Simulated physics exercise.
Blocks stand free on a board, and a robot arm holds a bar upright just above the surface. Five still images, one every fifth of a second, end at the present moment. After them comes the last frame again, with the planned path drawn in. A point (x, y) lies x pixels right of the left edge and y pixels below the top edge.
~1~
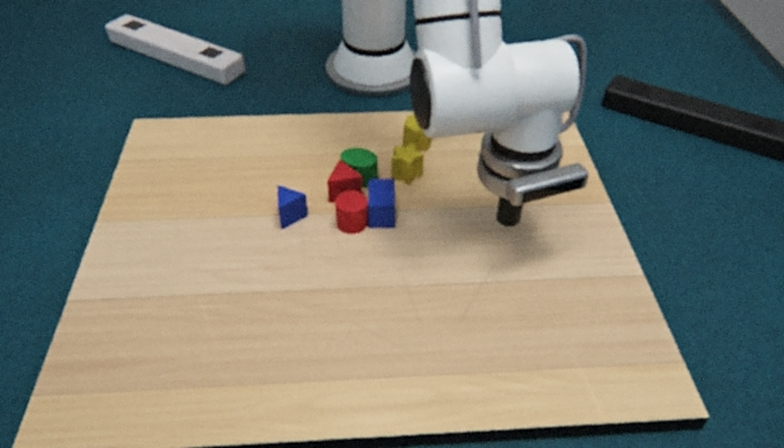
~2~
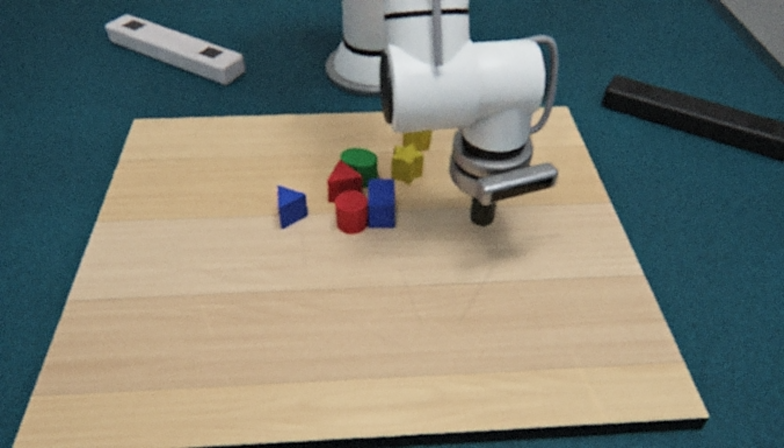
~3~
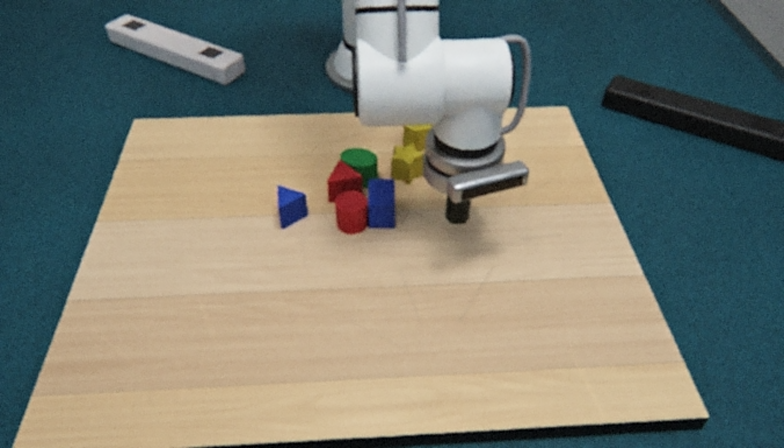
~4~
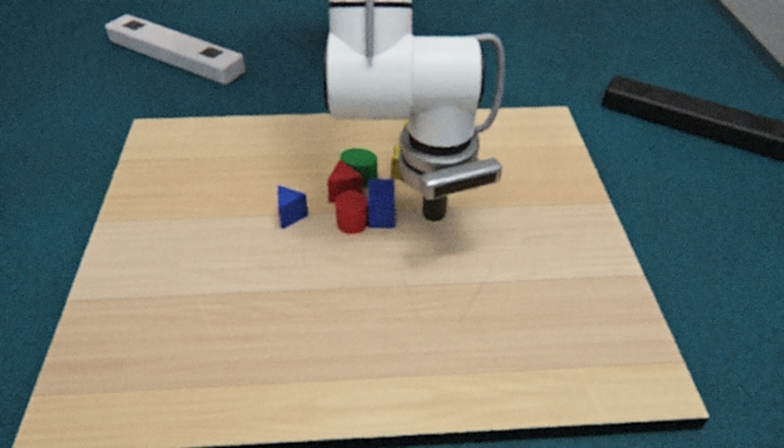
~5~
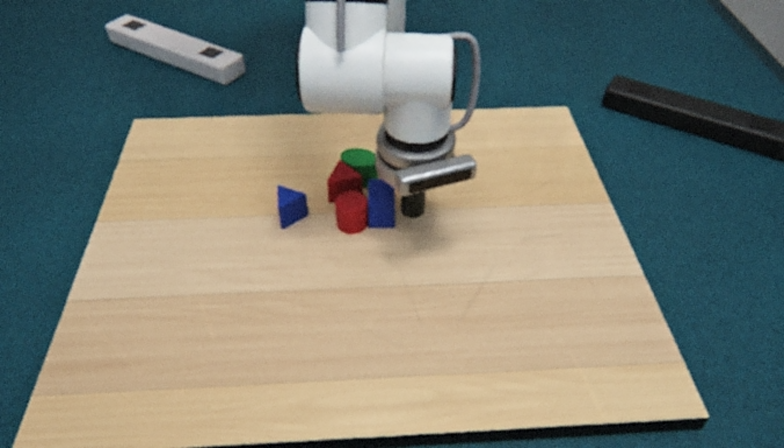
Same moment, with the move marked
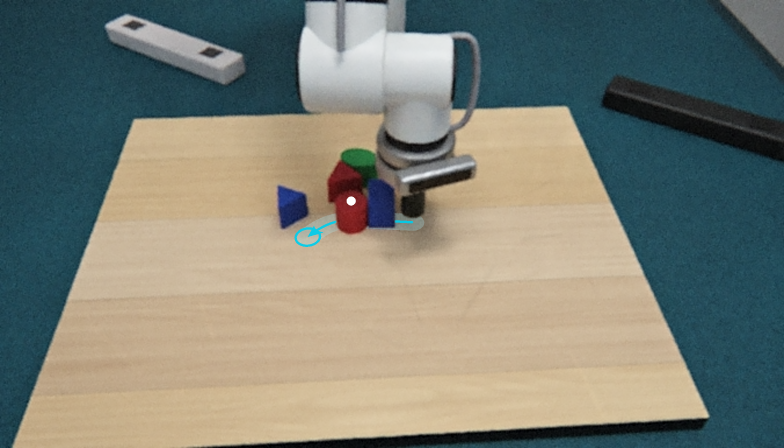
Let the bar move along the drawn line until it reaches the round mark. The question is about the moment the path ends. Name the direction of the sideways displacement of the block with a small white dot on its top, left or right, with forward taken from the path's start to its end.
Gets pushed right.
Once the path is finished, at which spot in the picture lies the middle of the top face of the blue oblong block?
Around pixel (343, 180).
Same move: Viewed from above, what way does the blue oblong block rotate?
Looking down: Clockwise.
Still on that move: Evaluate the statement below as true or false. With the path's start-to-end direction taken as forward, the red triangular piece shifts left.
This is false.
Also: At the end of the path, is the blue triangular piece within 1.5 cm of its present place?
I believe not.
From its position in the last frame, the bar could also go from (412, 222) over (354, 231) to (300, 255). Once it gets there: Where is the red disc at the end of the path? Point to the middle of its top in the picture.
Top centre: (319, 193).
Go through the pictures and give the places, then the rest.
The first frame shows tip of the bar (508, 219), middles of tops, blue triangular piece (287, 195), red triangular piece (343, 172), red disc (351, 201), blue oblong block (381, 192).
The second frame shows bar (482, 218), nothing pushed.
The third frame shows bar (457, 216), nothing pushed.
The fourth frame shows bar (434, 214), nothing pushed.
The fifth frame shows bar (413, 210), blue triangular piece (287, 195), red triangular piece (343, 172), red disc (351, 201), blue oblong block (381, 192).
The line goes from (412, 222) through (375, 220) and (339, 221) to (308, 237); the dot is on the red disc.
What follows on the original path. One third of the way, bar (374, 209); blue triangular piece (282, 195); red triangular piece (340, 170), turned 15° anticlockwise; red disc (317, 194); blue oblong block (356, 186), turned 40° clockwise.
Two thirds of the way, bar (337, 209); blue triangular piece (275, 197); red triangular piece (337, 166); red disc (309, 191); blue oblong block (343, 180), turned 70° clockwise.
At the end, bar (306, 225); blue triangular piece (269, 196); red triangular piece (337, 166); red disc (304, 190); blue oblong block (343, 180), turned 70° clockwise.
